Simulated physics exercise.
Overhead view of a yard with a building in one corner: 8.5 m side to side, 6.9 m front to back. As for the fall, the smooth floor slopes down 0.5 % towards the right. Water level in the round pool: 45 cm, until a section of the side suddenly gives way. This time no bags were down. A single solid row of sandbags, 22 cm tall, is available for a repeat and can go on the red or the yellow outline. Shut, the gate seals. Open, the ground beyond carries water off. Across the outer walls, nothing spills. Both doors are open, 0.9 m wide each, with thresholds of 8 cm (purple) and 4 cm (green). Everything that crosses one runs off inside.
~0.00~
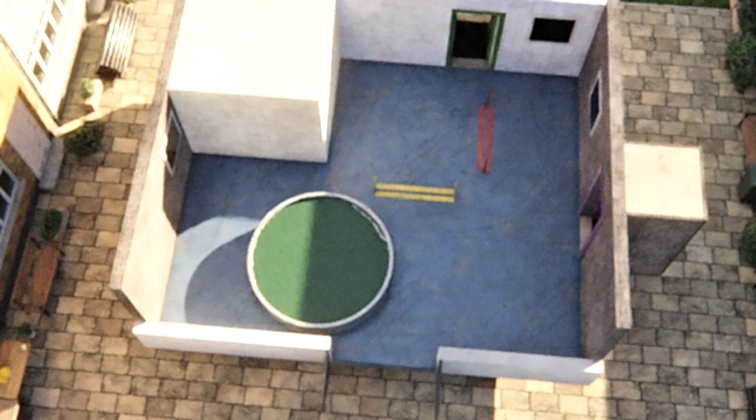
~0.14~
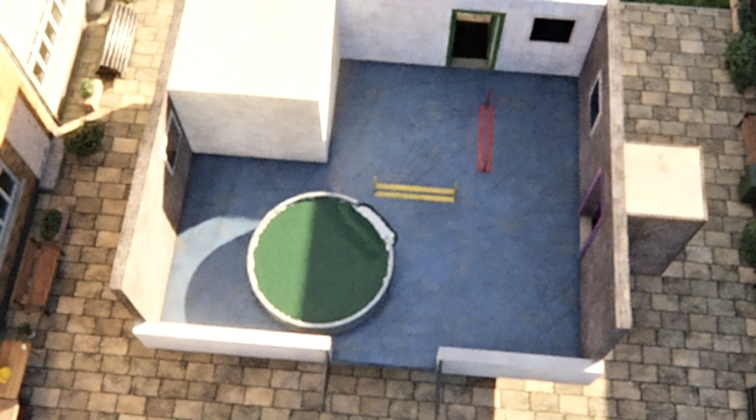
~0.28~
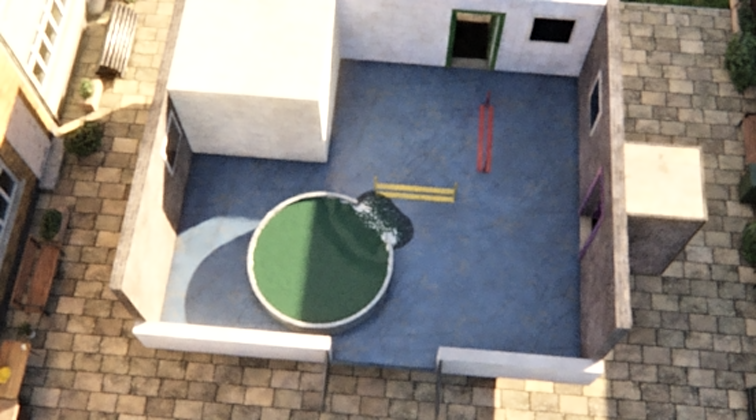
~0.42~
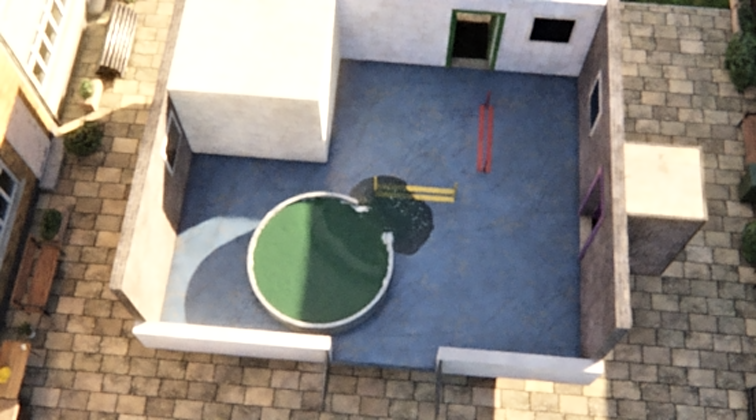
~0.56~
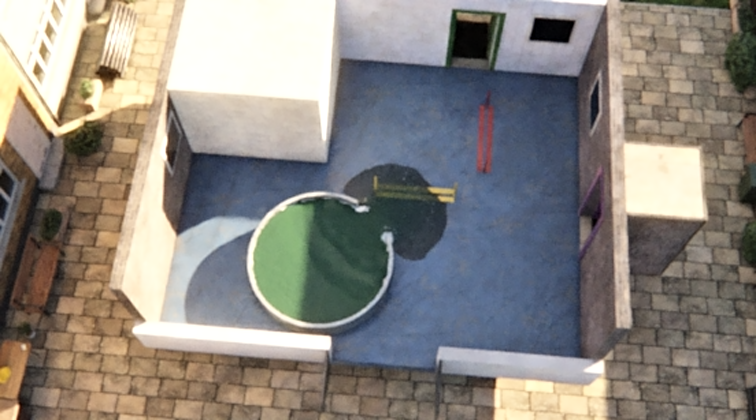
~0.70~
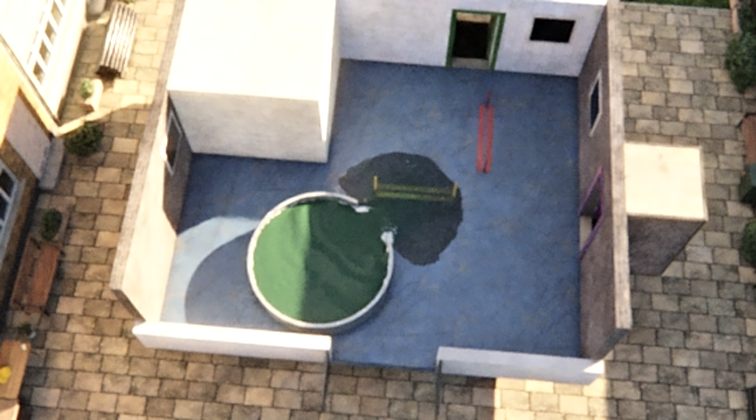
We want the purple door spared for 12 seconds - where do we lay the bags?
Lay them on red.
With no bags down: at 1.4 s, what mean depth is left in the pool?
38 cm.
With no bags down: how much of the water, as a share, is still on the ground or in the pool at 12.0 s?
I'd put what remains at some 94 per cent.
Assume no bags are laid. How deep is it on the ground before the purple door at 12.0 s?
I'd put it at around 8.0 centimetres deep.
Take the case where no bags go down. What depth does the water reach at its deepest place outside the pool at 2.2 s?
24 cm.
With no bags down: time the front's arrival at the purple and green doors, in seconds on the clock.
For purple it's 2.6 s, and for green it's 2.2 s.
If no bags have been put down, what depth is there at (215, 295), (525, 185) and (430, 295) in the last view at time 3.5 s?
Roughly 0, 3 and 0 cm.
After 1.4 s water covers 20 % of the floor and is deepest (24 cm) near (383, 227) in the run without bags; in at the purple door, 0 L with no bags, 0 L with the row on red, 0 L on yellow.
After 2.2 s water covers 40 % of the floor and is deepest (24 cm) near (383, 227) in the run without bags; in at the purple door, 0 L with no bags, 0 L with the row on red, 3 L on yellow.
After 3.5 s water covers 50 % of the floor and is deepest (26 cm) near (577, 78) in the run without bags; in at the purple door, 2 L with no bags, 2 L with the row on red, 58 L on yellow.
After 7.0 s water covers 60 % of the floor and is deepest (12 cm) near (578, 175) in the run without bags; in at the purple door, 6 L with no bags, 7 L with the row on red, 128 L on yellow.
After 12.0 s water covers 75 % of the floor and is deepest (10 cm) near (580, 360) in the run without bags; in at the purple door, 8 L with no bags, 9 L with the row on red, 155 L on yellow.
